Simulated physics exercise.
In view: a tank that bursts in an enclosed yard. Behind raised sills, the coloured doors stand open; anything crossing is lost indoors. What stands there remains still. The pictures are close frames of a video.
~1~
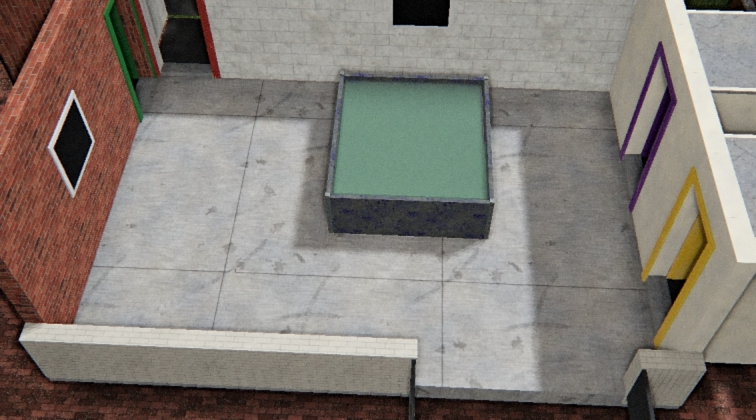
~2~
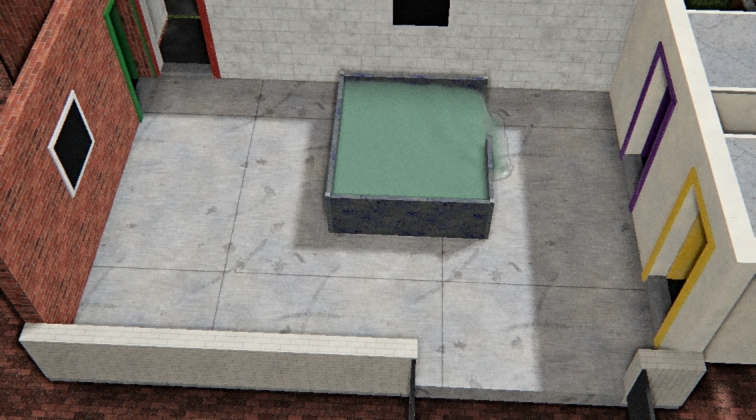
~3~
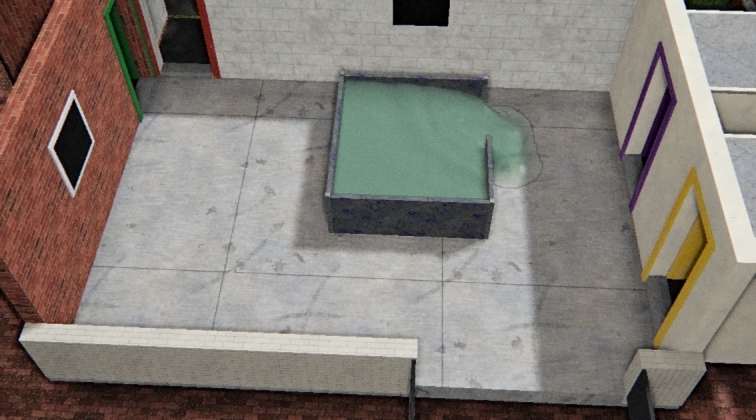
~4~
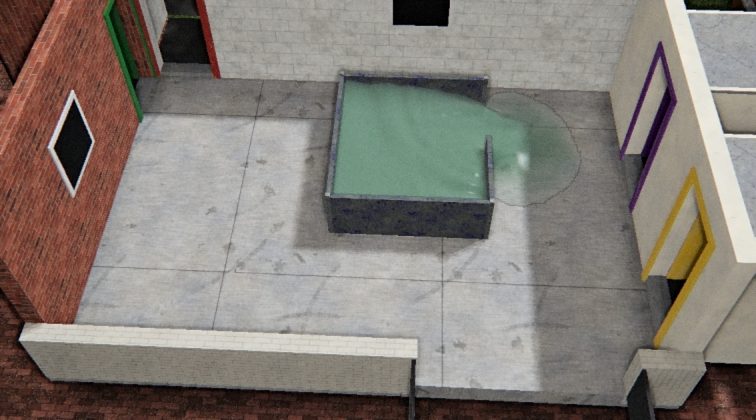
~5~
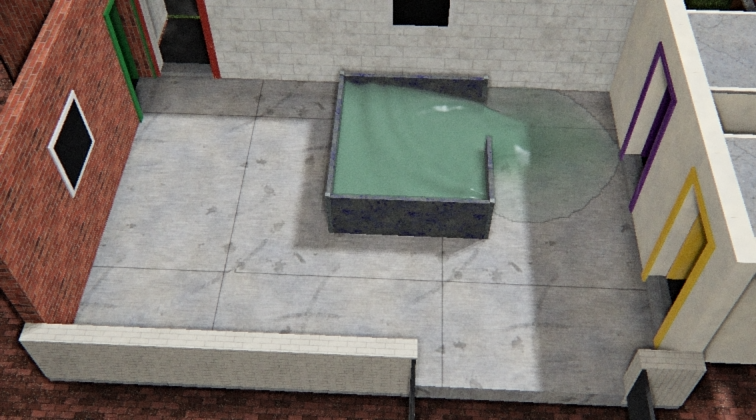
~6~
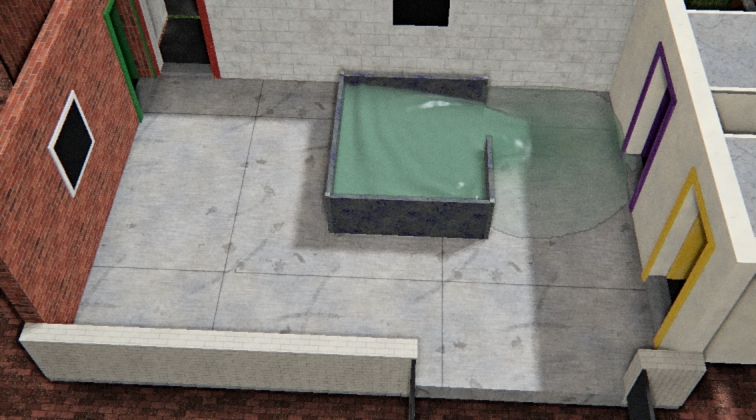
The clip opens on an open tank of green water standing whole and still in a walled yard with coloured doorways. A gap appears in the tank's right side and water pours out through it, then spreads across the paving in a widening, thinning sheet toward the purple-framed doorway.
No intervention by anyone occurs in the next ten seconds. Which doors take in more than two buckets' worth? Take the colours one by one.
The purple door does; the green door does; the red door does not; the yellow door does not.
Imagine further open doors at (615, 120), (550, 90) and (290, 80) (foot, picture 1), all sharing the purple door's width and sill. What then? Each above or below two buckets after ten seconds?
In order: Exceeds it, exceeds it, falls short.
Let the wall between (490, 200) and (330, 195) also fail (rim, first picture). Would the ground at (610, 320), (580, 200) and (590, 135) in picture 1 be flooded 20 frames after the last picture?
Submerged, unwetted, unwetted.
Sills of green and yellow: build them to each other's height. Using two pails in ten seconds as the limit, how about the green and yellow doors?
The green door falls short, the yellow door exceeds it.
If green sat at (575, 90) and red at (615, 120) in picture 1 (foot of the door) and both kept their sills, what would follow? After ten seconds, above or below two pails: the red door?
Note - red door ends up higher.
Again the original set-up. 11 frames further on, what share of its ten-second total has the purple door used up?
The figure is near 40 per cent.
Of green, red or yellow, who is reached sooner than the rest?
That's the one in yellow.
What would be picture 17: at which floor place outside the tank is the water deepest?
I'd point to (569, 127).
A moment on, water covers 15 % of the floor; the purple door over two buckets in, the green door not reached, the red door not reached, the yellow door not reached.
Next, water covers 20 % of the floor; the purple door far over two buckets in, the green door not reached, the red door not reached, the yellow door wet at the sill, nothing in.
Then, water covers 40 % of the floor; the purple door far over two buckets in, the green door not reached, the red door not reached, the yellow door wet at the sill, nothing in.
Later, water covers 60 % of the floor; the purple door far over two buckets in, the green door over two buckets in, the red door wet at the sill, nothing in, the yellow door wet at the sill, nothing in.
In the end, water covers 90 % of the floor; the purple door far over two buckets in, the green door far over two buckets in, the red door wet at the sill, nothing in, the yellow door wet at the sill, nothing in.
